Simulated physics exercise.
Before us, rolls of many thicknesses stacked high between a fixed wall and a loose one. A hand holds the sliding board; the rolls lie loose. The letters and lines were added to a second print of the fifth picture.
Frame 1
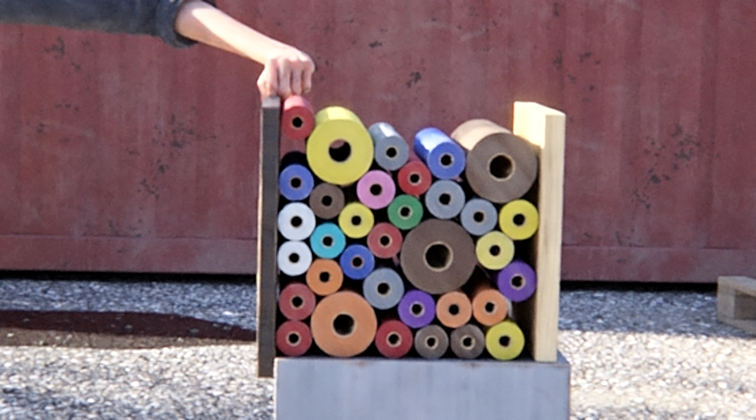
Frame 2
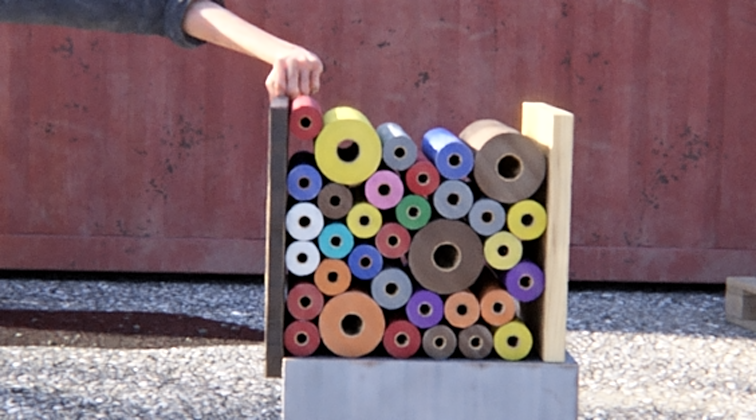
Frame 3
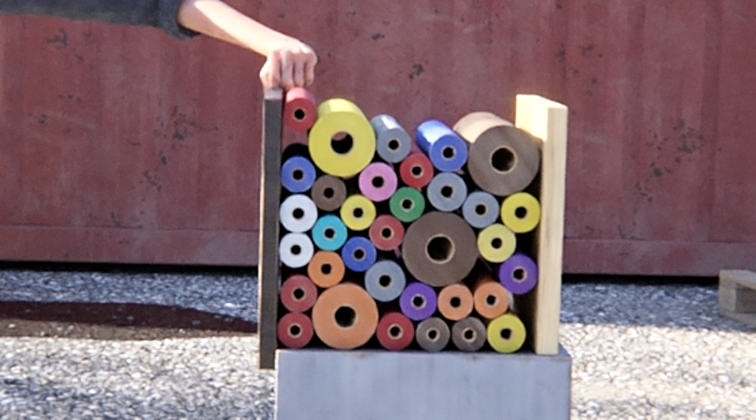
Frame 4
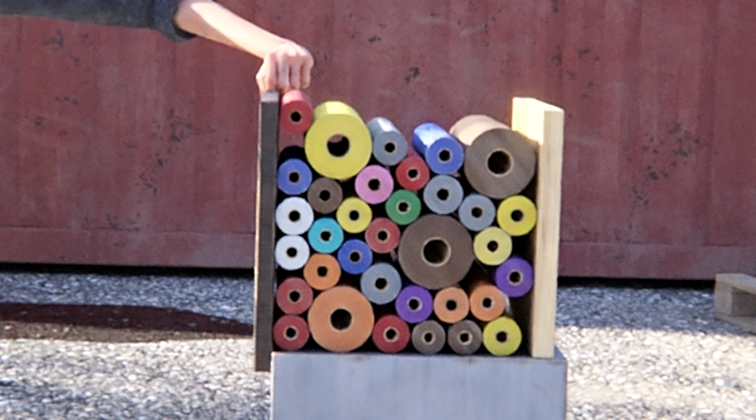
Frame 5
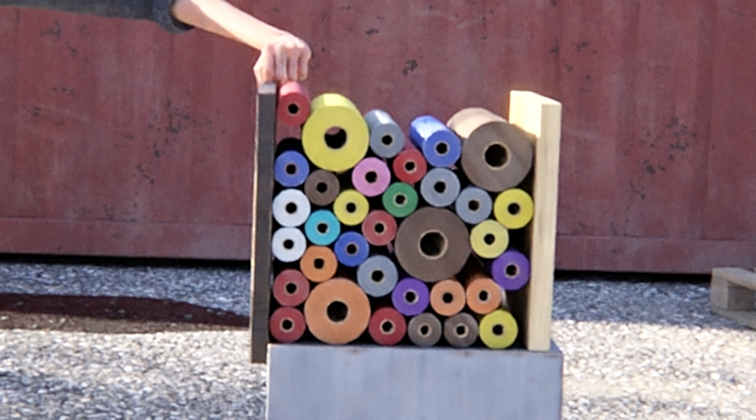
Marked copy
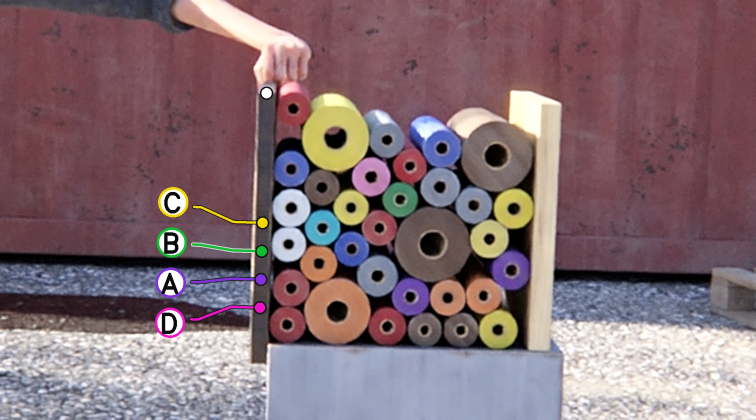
A hand rests on the dark side board beside stacked colourful rolls, and nothing clearly moves.
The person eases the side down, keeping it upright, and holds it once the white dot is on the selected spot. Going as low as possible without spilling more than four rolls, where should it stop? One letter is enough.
It can be let down to C.
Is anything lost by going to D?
Yes, at D.
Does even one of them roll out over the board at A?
Yes.
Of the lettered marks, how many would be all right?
One of them.
On the marked copy, A at (261, 279); B at (262, 251); C at (263, 223); D at (260, 308); the white dot at (267, 93).
Taking C. A third of the way, top of the board (274, 153).
Two thirds of the way, top of the board (271, 221).
When it is over, top of the board (271, 222), two out over the board.
As for the rest, A more than four out over the board; B five out over the board; D more than four out over the board.
